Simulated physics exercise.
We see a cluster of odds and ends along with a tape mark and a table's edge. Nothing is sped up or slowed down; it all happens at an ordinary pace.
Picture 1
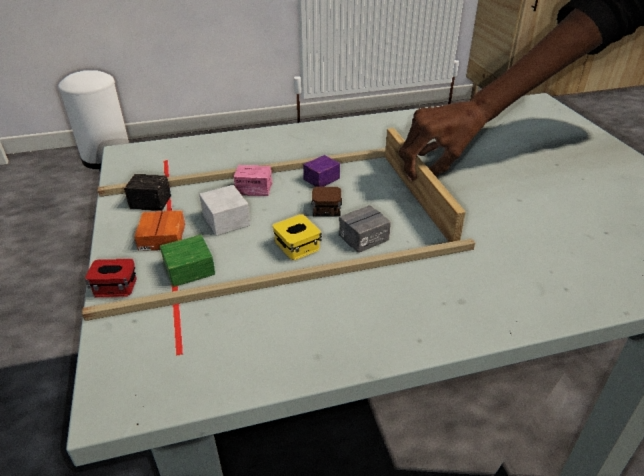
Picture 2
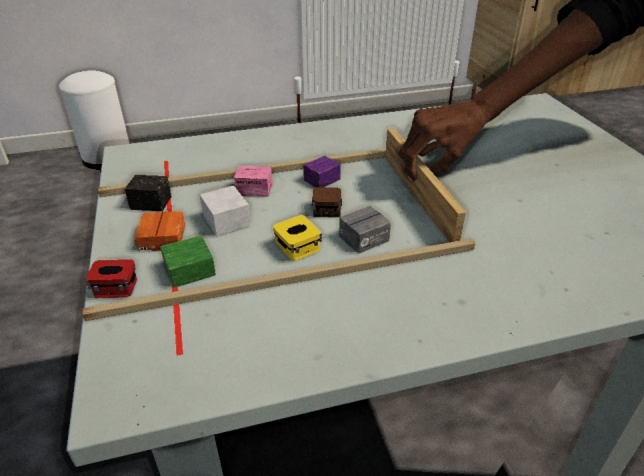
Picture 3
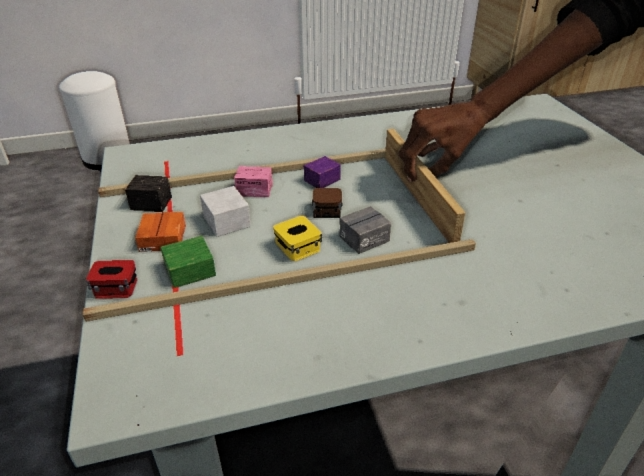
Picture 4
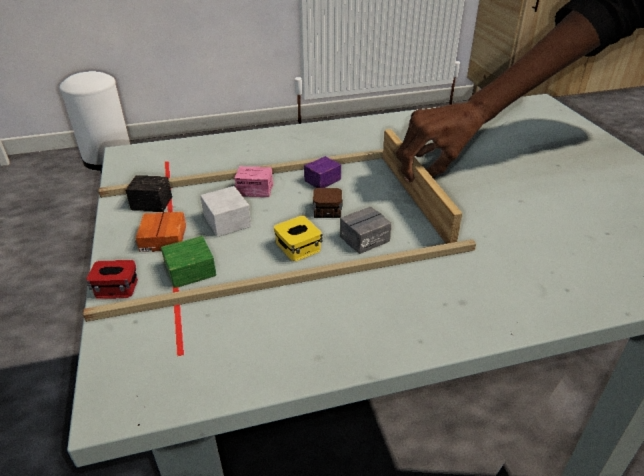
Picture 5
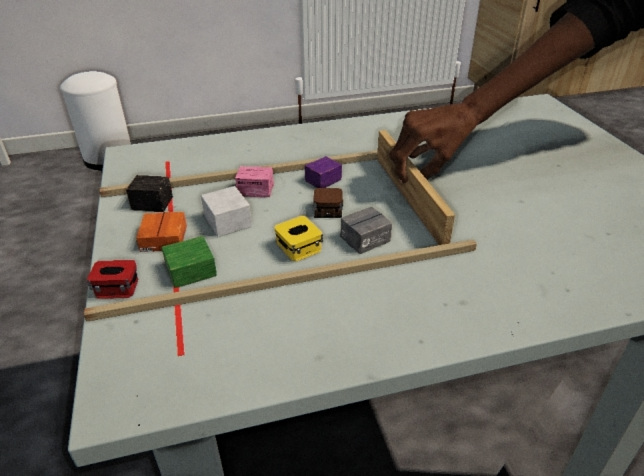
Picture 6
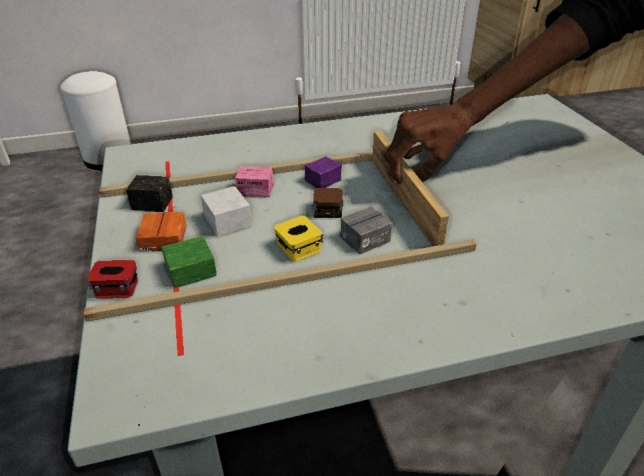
Hand sliding a wooden board slightly left between two rails on a table, toward colourful small boxes that stay still.
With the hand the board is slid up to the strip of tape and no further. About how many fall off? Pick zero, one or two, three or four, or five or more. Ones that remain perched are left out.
Three or four fall off.
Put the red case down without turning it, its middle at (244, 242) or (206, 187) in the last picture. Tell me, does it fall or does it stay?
Place by place, it goes down, then goes down.
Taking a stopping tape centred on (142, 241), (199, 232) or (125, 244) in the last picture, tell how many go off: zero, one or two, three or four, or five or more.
First five or more, then one to two, and lastly five or over.
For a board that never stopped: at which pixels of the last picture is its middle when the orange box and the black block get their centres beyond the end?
(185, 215) and (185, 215), roughly.
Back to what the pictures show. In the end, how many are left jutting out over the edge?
0.
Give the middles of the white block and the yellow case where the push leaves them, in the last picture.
The white block comes to rest close to (120, 226), while the yellow case rests close to (111, 269).
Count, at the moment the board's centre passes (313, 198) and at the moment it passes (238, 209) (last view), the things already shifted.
5 and 10.
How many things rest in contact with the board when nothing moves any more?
It's 3 of them.
Soon after, none off yet; red case at rest near (115, 280); black block at rest near (150, 193); orange box at rest near (162, 231).
After that, none off yet; red case tilting a little near (67, 292); black block displaced about its own width near (121, 198); orange box displaced about its own width near (122, 239).
In the end, the number that fall off is three or four; gone, green block, orange box, black block and red case.
